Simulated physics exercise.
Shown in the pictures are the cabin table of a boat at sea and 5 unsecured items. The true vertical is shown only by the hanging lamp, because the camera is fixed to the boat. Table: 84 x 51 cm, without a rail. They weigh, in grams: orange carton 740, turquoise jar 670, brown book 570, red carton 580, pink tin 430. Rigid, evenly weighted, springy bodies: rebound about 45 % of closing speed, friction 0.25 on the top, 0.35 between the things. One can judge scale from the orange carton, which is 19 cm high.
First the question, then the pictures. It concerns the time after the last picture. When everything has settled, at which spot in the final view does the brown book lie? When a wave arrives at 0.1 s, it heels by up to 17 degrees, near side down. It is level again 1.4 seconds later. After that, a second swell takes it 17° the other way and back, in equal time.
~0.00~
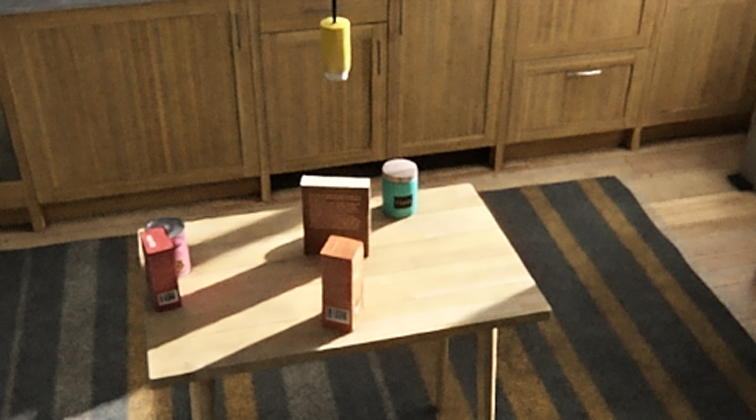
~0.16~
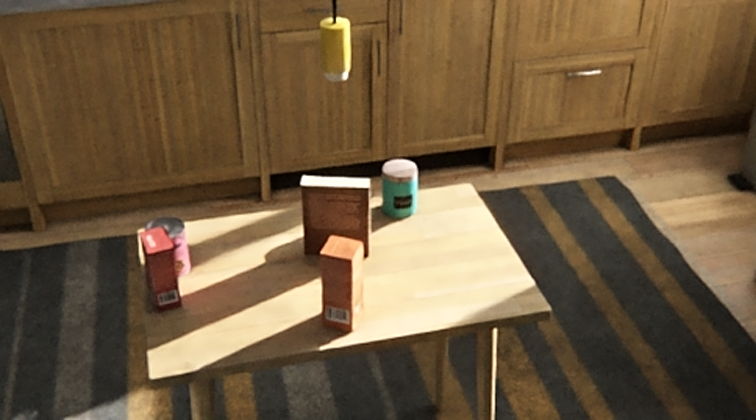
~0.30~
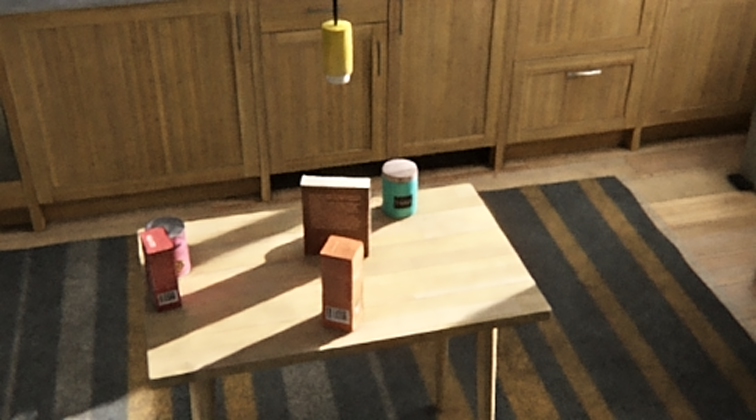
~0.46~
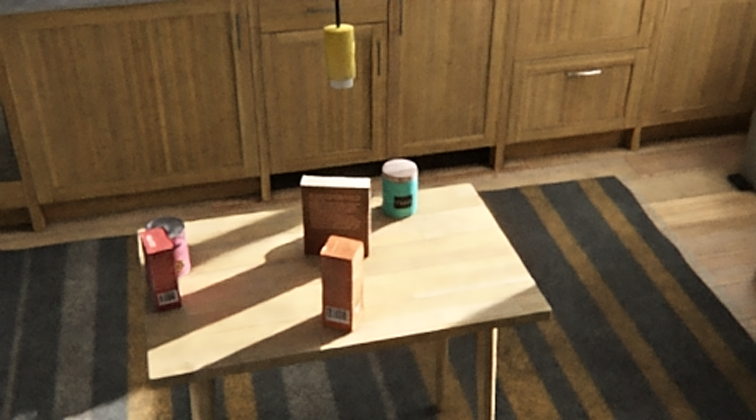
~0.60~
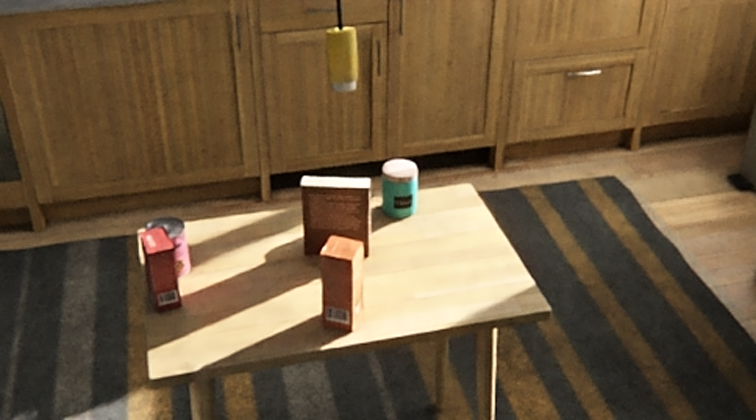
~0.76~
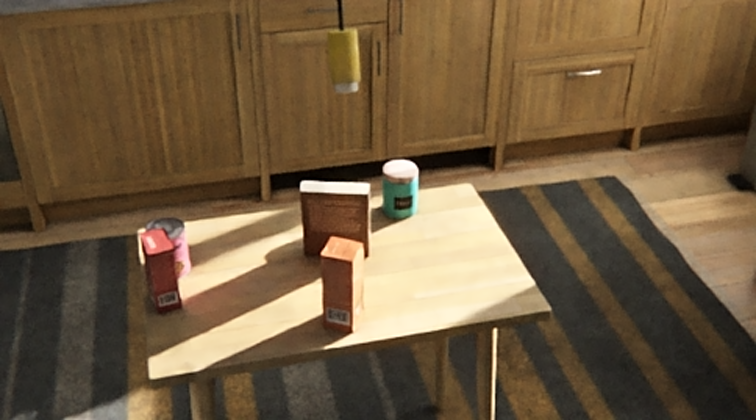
(331, 286).
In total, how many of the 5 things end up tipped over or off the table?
That makes 2.
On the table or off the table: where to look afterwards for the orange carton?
When everything stops, the orange carton is out of bounds.
After 1.16 s, boat heeled 8°, near side down; orange carton now off the table; brown book on its side near (334, 293); red carton moved 5 cm.
After 1.66 s, boat heeled 2°, far side down; brown book on its side near (336, 300); red carton moved 5 cm; pink tin moved 5 cm.
After 2.16 s, boat heeled 17°, far side down; brown book on its side near (335, 299); red carton moved 5 cm; turquoise jar moved 4 cm.
In the end (3.4 s), off the table, orange carton; toppled on the table, brown book; the other 3 under 5 cm from the start. At the end, from the last picture's camera, brown book near (331, 286).
